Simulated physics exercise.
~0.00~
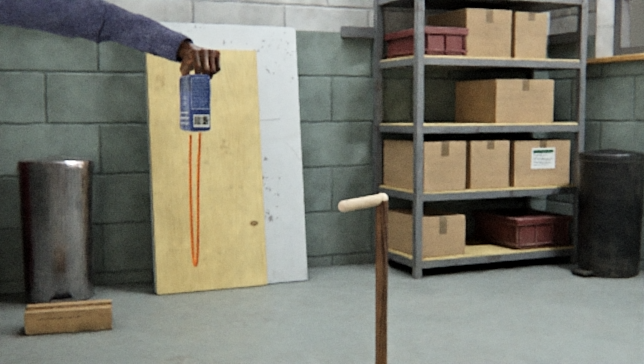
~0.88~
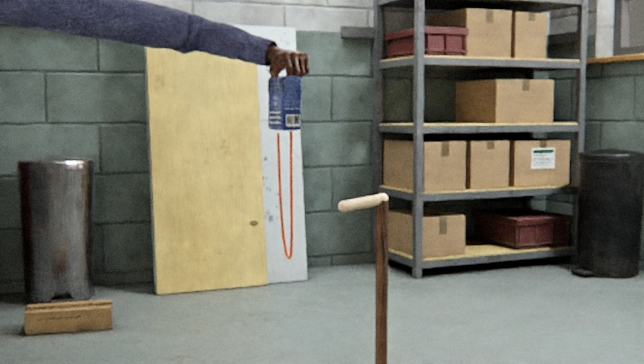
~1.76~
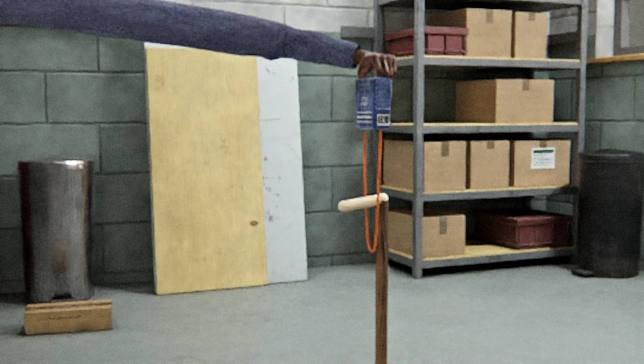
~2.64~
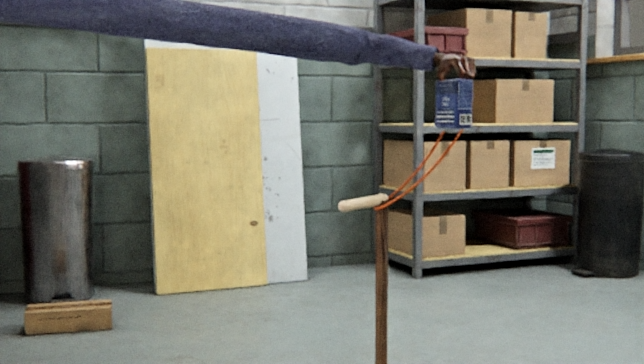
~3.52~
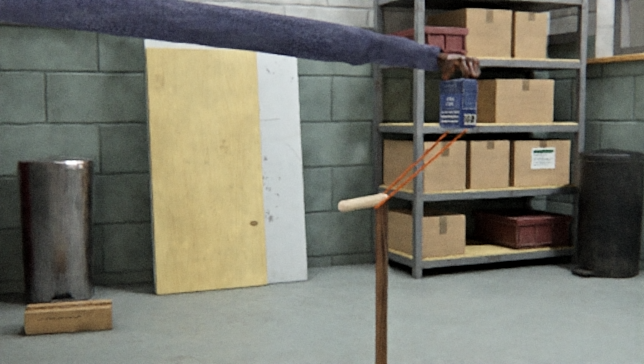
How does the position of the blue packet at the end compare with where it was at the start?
At the start the blue packet is held well to the left of the post, in front of the yellow board. By the end it is just to the right of the post, in front of the shelves, at about the same height.
